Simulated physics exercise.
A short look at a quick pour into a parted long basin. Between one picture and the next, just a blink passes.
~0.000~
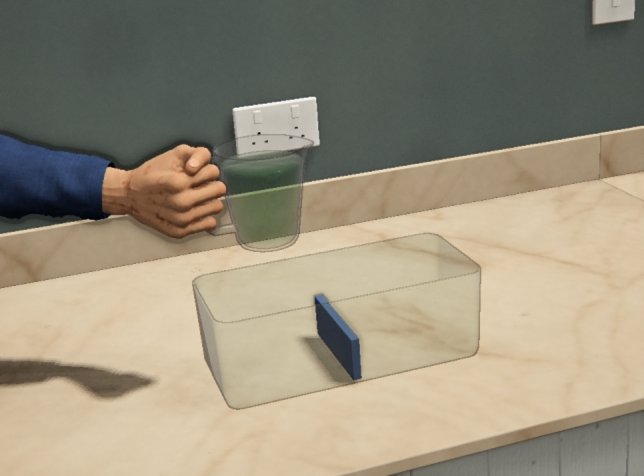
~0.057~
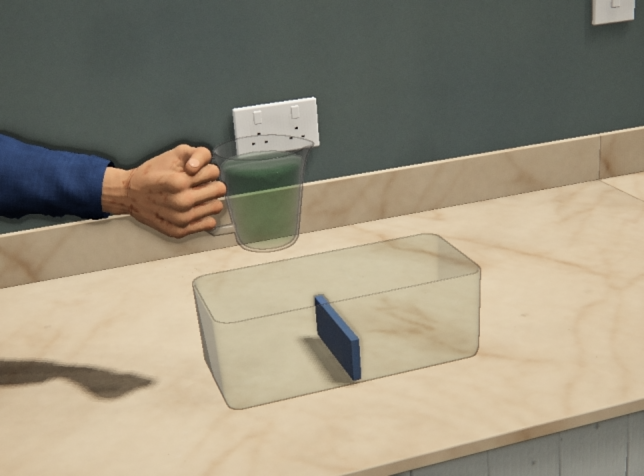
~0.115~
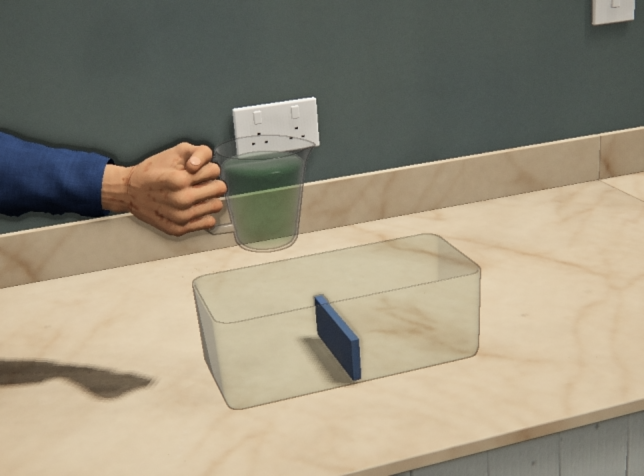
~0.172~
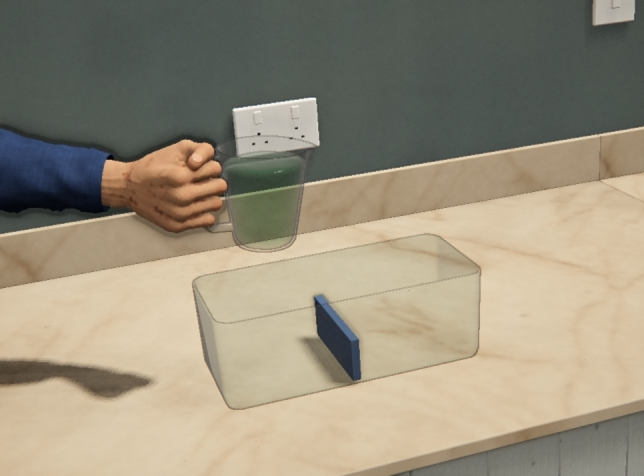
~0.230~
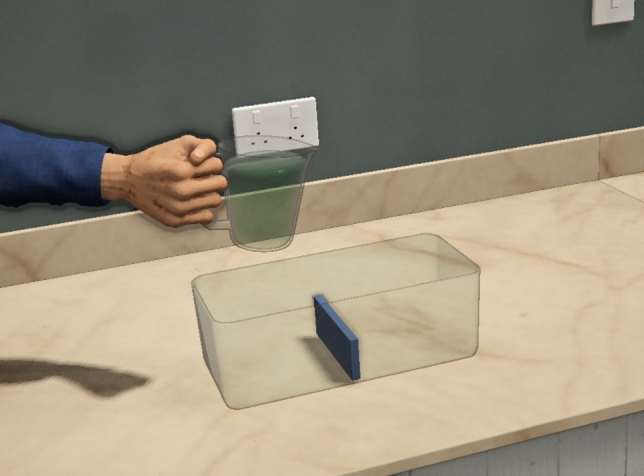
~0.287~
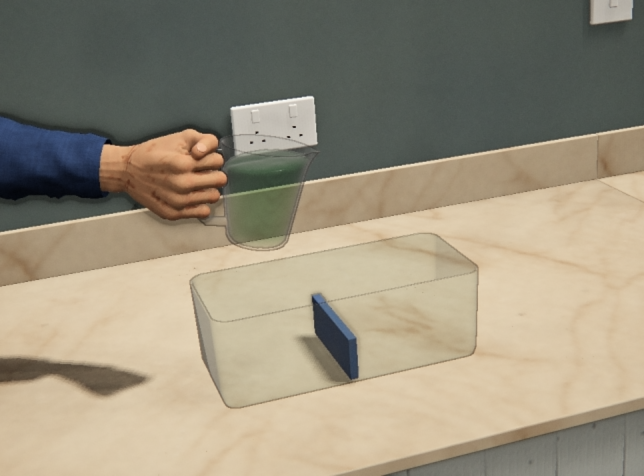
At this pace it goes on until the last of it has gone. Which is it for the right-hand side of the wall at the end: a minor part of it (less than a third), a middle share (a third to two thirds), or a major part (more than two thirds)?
Rises past two thirds.
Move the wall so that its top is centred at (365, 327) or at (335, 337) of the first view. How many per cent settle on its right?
The first placement leaves close to 75 per cent, the second close to 90 per cent.
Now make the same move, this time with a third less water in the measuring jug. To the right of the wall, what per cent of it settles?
90 per cent.
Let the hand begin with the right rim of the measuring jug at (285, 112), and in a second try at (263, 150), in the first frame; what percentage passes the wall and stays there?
First try: About 85 %; second try: About 35 %.
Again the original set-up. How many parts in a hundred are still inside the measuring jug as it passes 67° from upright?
Near 75 per cent.
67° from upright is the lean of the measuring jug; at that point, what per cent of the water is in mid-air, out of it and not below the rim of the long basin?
It works out to about 15 percent.
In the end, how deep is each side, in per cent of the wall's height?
0 per cent for the left part, 40 for the right.
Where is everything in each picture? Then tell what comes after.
In the first frame, it leans 0°; its right rim is at (313, 140); the water meets the walls at (219, 167) and (300, 154); the long basin's rim runs from (203, 302) to (459, 252); the wall's top is at (336, 317).
In the second frame, it leans 0°; its right rim is at (313, 141); the water meets the walls at (220, 167) and (301, 155).
In the third frame, it leans 2°; its right rim is at (315, 142); the water meets the walls at (220, 167) and (301, 155).
In the fourth frame, it leans 4°; its right rim is at (316, 144); the water meets the walls at (222, 166) and (303, 155).
In the fifth frame, it leans 7°; its right rim is at (318, 147); the water meets the walls at (223, 167) and (304, 155).
In the sixth frame, it leans 11°; its right rim is at (319, 149); the water meets the walls at (224, 166) and (307, 154).
A moment on, the measuring jug is tipped part way and 73 per cent is still to pour, 0 is left of the wall and 10 right of it.
Next, the measuring jug is tipped right over and 12 per cent is still to pour, 1 is left of the wall and 76 right of it.
Then the measuring jug is tipped right over and 0 per cent is still to pour, 5 is left of the wall and 94 right of it.
Later the measuring jug is tipped right over and 0 per cent is still to pour, 5 is left of the wall and 94 right of it.
In the end 5 per cent lies left of the wall, 94 right of it and 1 outside.
